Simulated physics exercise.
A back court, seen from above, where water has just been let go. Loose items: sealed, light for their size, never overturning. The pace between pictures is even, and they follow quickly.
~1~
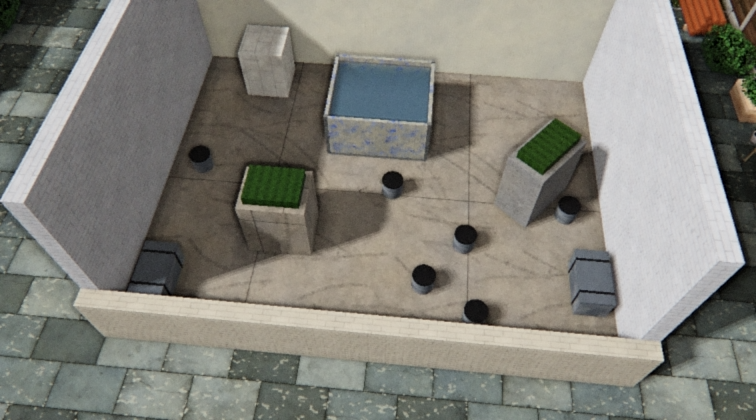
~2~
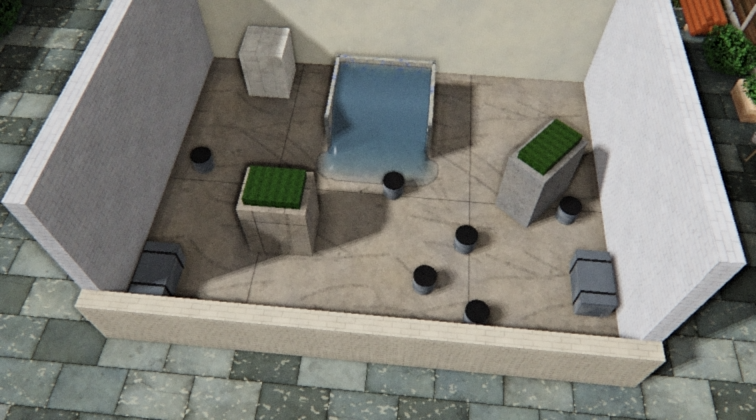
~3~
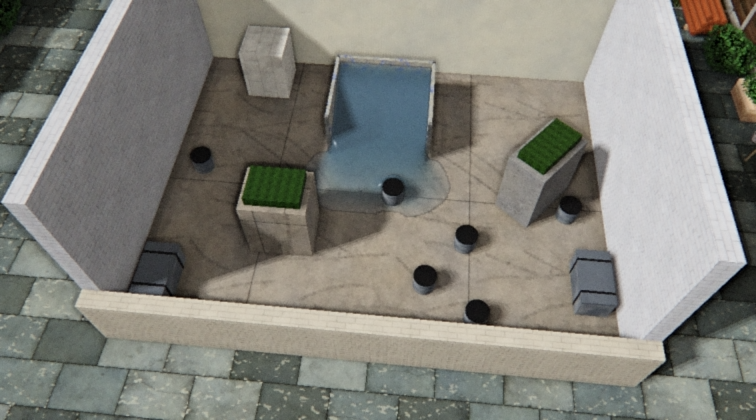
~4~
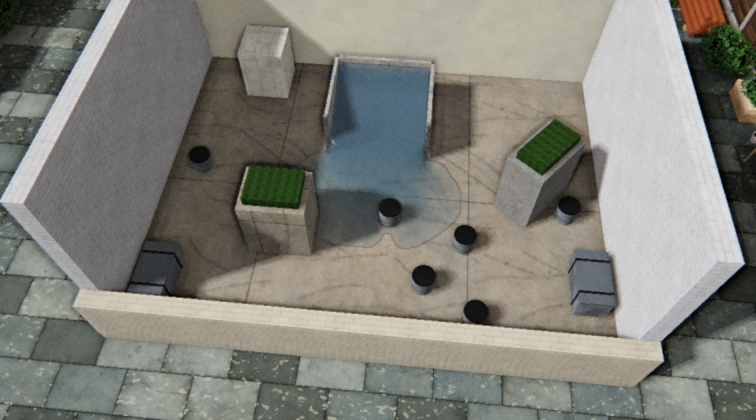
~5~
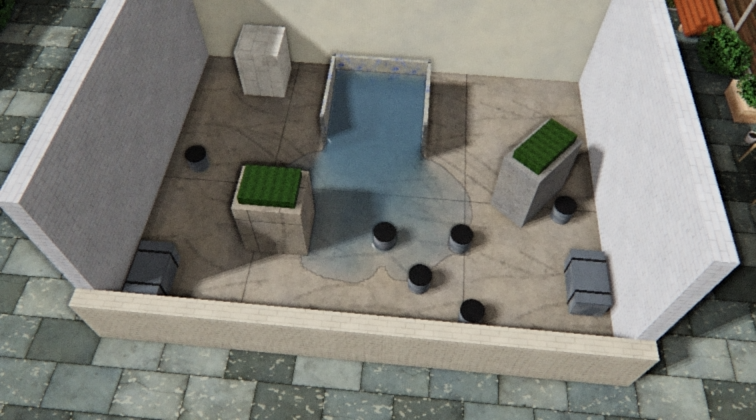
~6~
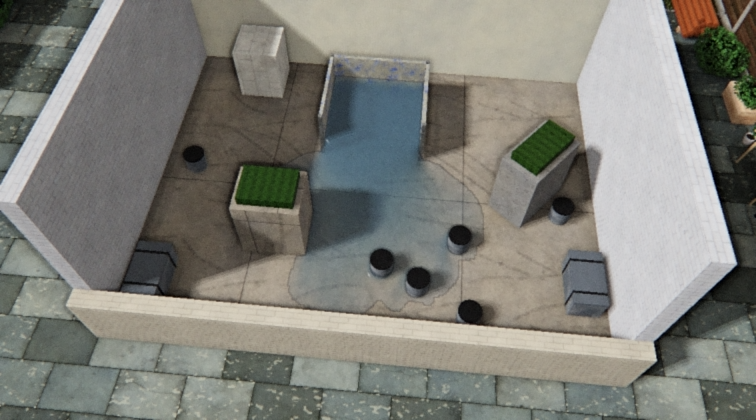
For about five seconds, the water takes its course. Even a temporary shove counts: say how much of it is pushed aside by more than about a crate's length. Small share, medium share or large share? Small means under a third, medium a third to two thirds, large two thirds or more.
A large share.
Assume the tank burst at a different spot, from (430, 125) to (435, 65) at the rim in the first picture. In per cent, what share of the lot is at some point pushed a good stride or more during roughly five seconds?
Roughly 40 %.
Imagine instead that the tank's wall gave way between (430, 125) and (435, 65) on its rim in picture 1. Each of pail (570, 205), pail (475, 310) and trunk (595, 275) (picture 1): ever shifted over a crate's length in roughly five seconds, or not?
Results in order: Cleared that distance / cleared that distance / cleared that distance.
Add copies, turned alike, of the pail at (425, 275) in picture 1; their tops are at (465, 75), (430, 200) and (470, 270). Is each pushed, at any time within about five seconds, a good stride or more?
The first sits tight, the second travels far and the third travels far.
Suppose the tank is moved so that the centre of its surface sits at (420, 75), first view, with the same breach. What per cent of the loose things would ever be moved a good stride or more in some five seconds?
Roughly 100 per cent.
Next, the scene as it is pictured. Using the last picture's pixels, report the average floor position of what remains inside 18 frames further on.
Mean floor position: Approx. (457, 234) px, last view.
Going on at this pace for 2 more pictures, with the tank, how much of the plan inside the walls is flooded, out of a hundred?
Roughly 35 in a hundred.
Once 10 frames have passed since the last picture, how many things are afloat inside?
In total, 5.
A moment on, 1 of 8 are well off their spots; 0 afloat.
Next, 4 of 8 are well off their spots; 5 afloat.
Later, 5 of 8 are well off their spots; 4 afloat.
In the end, 8 of 8 are well off their spots, and 8 have been at some point; 6 afloat.
